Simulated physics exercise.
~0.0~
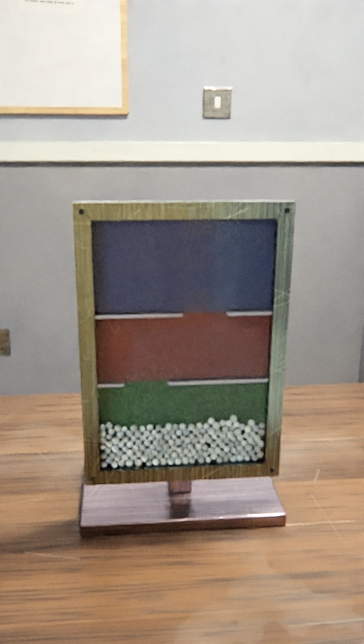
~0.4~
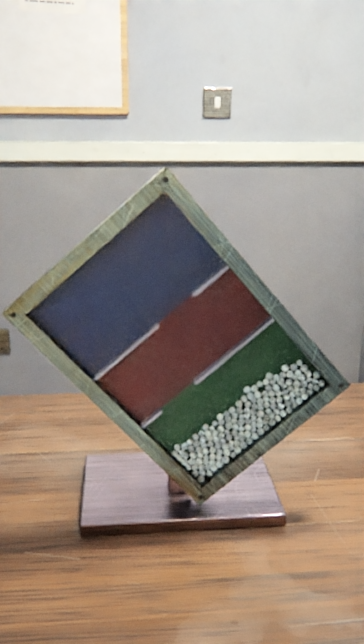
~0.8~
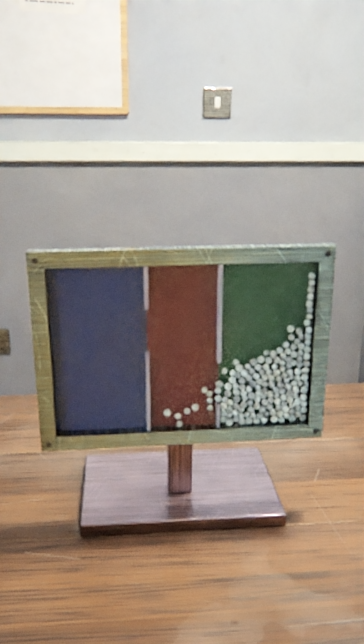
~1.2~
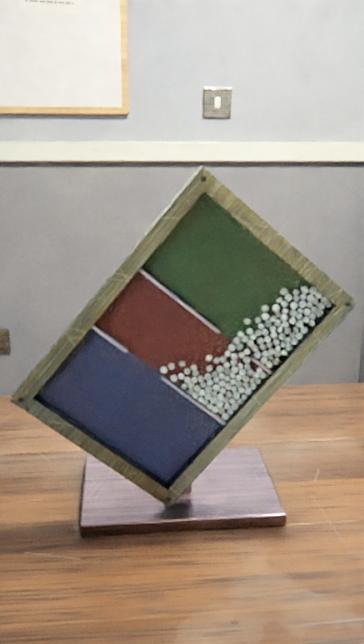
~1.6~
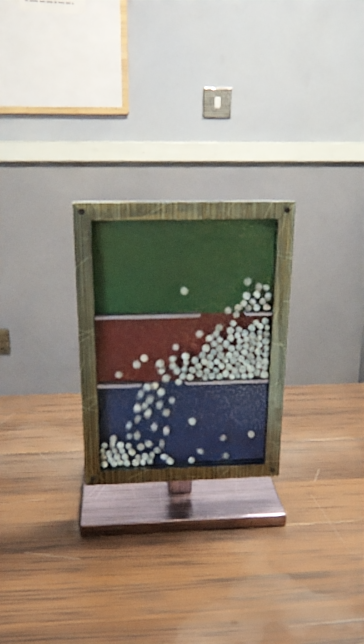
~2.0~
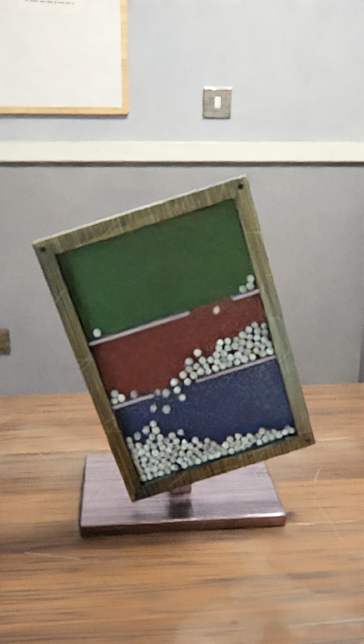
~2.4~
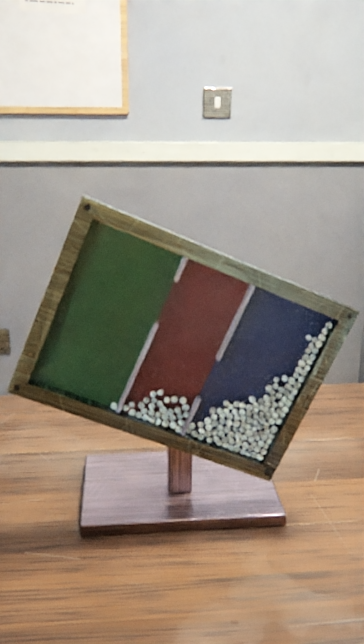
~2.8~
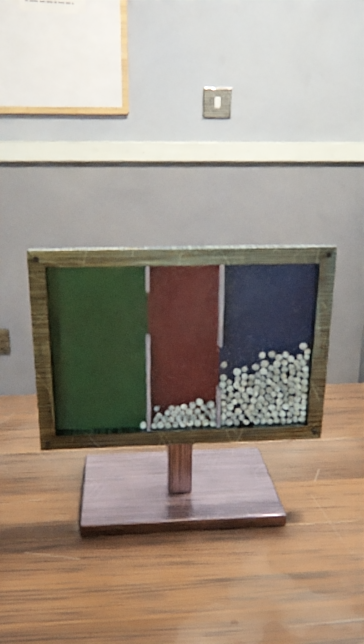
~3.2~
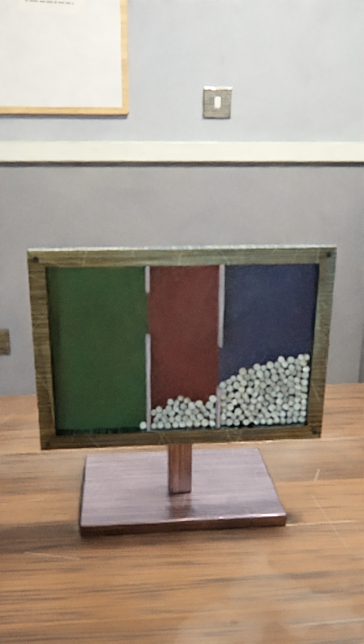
A framed case of small white beads turned anticlockwise until it was upside down, spilling beads from the green chamber through red into blue, then swung back onto its side, where most settled in blue and a smaller share in red.
